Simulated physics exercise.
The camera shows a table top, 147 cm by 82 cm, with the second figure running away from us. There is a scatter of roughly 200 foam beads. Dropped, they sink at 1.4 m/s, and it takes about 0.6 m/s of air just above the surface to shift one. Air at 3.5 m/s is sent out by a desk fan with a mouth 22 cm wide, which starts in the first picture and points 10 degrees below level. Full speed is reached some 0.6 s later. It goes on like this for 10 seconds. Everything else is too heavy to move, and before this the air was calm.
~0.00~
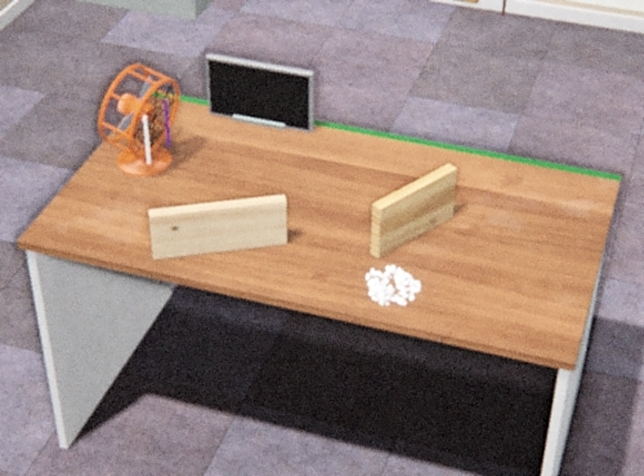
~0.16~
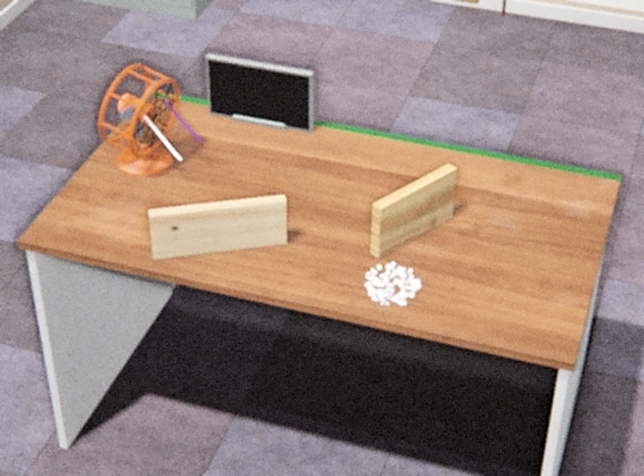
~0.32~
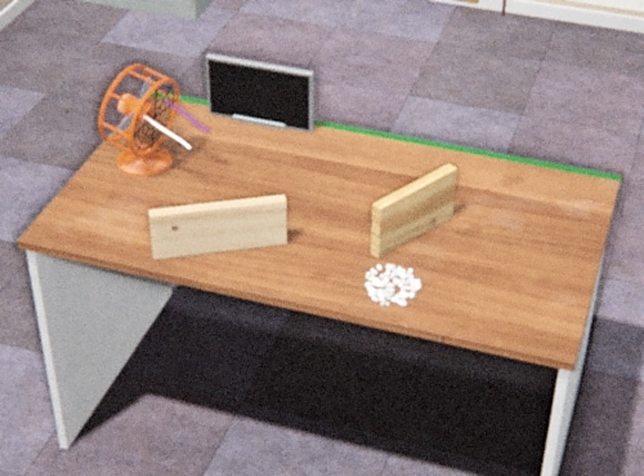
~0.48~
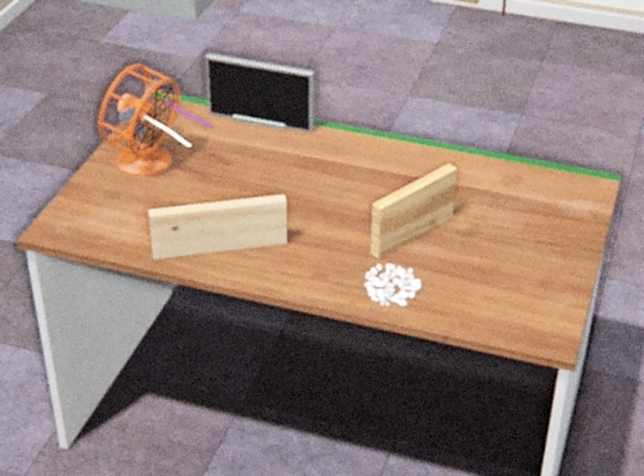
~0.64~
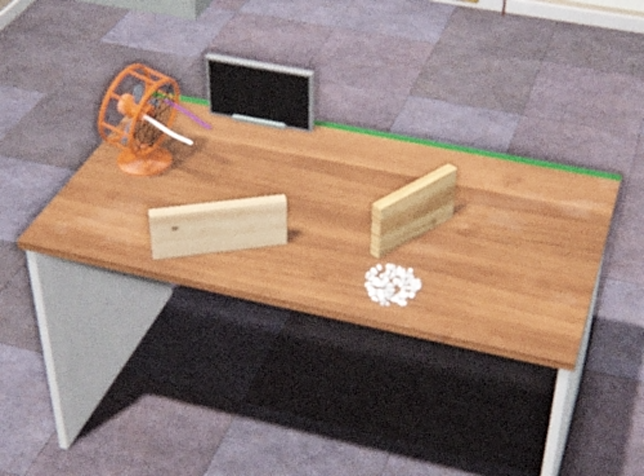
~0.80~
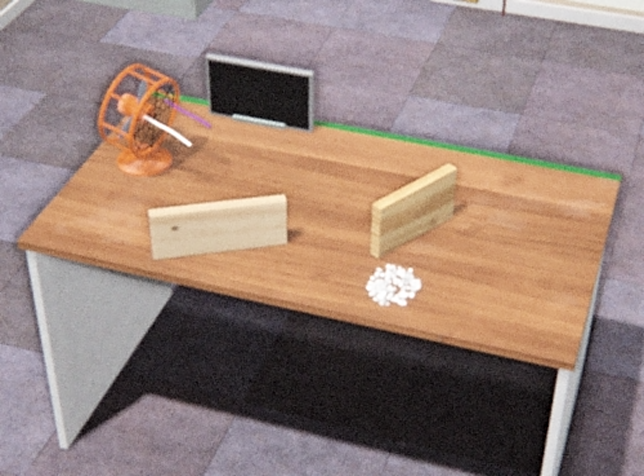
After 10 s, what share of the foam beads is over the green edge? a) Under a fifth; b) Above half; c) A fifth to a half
The answer is a.
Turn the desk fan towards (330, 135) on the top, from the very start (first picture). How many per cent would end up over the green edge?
0 %.
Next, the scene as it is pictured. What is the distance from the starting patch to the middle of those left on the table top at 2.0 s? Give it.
The centre sits some 5 cm from where it began.
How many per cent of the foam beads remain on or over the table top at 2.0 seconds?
I reckon some 15 %.
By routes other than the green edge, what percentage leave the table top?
I would put it at around 100 per cent.
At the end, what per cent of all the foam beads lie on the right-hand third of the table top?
Roughly 0 %.
After 2.0 s the count stands so, 0 % are over the green edge; the middle of those still in play is near (403, 301).
After 3.2 s the count stands so, 0 % are over the green edge.
After 5.5 s the count stands so, 0 % are over the green edge.
After 10.0 s, at the end, 0 % are over the green edge.
